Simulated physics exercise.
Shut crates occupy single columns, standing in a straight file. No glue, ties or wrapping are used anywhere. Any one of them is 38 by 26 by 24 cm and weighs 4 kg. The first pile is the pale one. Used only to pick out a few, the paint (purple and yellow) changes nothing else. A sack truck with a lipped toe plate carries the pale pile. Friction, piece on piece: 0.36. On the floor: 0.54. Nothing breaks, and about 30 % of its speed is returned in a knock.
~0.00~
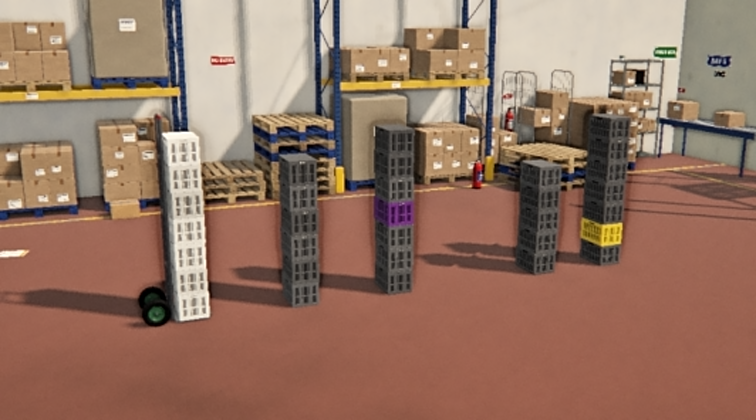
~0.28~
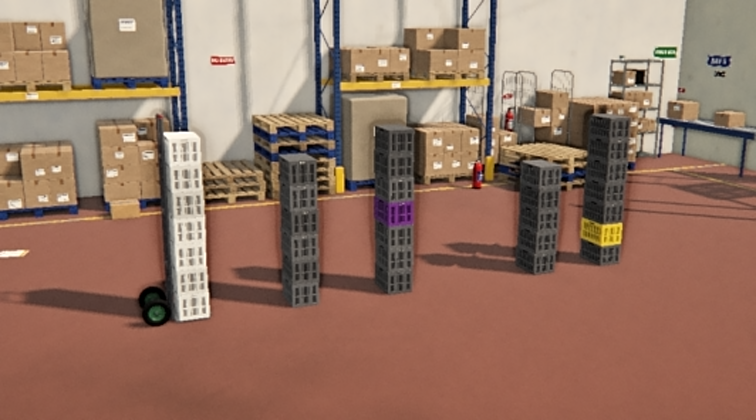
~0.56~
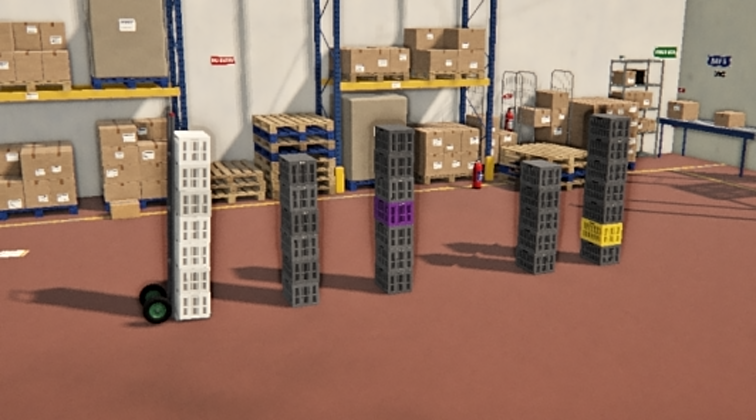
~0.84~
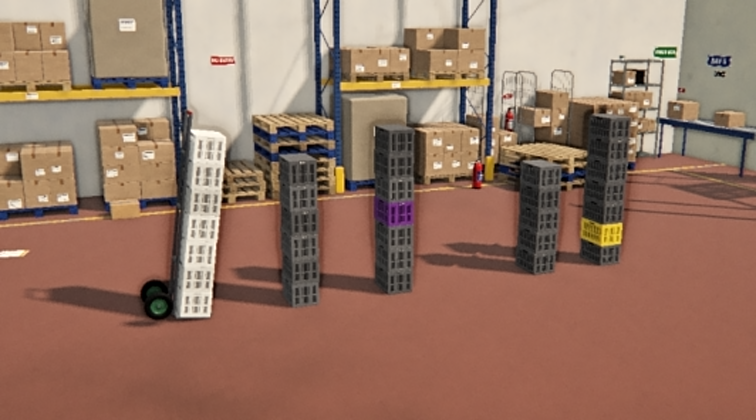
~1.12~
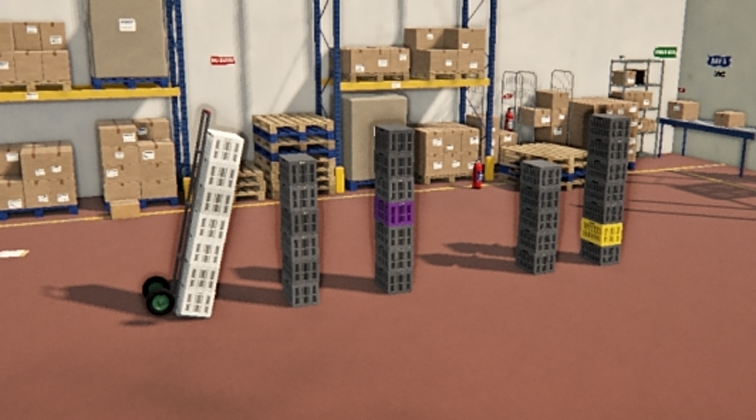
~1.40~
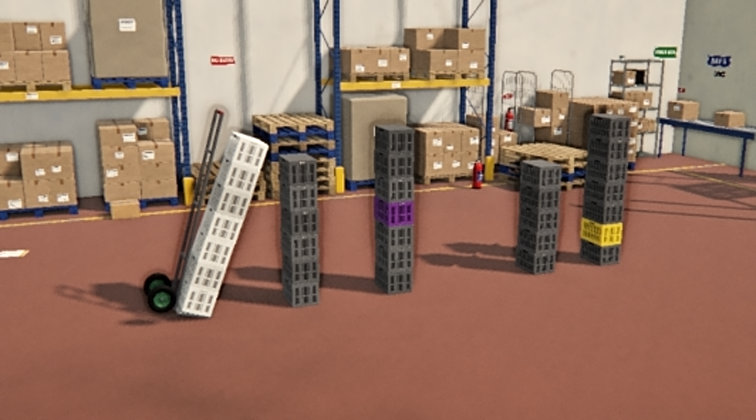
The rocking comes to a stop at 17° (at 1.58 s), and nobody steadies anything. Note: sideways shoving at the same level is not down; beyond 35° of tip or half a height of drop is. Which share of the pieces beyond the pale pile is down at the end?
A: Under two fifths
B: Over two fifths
Over two fifths.
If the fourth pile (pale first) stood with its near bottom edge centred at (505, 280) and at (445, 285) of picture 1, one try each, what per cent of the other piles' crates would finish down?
I'd say close to 60 percent, then close to 60 percent.
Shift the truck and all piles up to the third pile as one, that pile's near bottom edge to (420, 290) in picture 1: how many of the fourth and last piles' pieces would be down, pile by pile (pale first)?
Fourth 4, last 0.
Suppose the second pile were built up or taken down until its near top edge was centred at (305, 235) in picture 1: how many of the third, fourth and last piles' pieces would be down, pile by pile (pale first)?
Pile by pile that makes third 0, fourth 0, last 0.
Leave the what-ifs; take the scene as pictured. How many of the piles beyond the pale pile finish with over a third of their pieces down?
I make it 3 of the piles.
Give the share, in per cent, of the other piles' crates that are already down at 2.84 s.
It's 45 percent at that point.
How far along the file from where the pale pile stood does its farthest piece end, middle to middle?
Around 160 centimetres.
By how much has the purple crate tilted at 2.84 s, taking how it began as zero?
30°.
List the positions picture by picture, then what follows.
In the first picture (pixels give the middle of a visible side), truck frame (162, 161) 0° forward; yellow crate (591, 232); purple crate (401, 214); none of the others has stirred.
Truck frame (163, 160) 0° forward; purple crate (401, 214), in the second picture.
Truck frame (173, 158) 3° forward, top of the pale pile leaning 3°; purple crate (401, 214); none of the others has stirred, in the third picture.
Truck frame (187, 156) 8° forward, top of the pale pile leaning 8°; purple crate (401, 214); none of the others has stirred, in the fourth picture.
Truck frame (202, 154) 13° forward, top of the pale pile leaning 13°; purple crate (401, 214); none of the others has stirred, in the fifth picture.
Truck frame (212, 154) 16° forward, top of the pale pile leaning 21°; purple crate (401, 214); yellow crate (591, 232); none of the others has stirred, in the sixth picture.
After 2.08 s, 6 of the pale pile down; none of the 25 other crates down, 5 disturbed.
After 2.84 s, 6 of the pale pile down; 11 of the 25 other crates down; purple crate 33° from how it stood, 46 cm lower.
In the end (5.0 s), 6 of the pale pile down; 15 of the 25 other crates down; purple crate on its side; yellow crate 31 mm from its place. That is 60 per cent. From the last view, middles, purple crate near (486, 258), yellow crate near (603, 230).
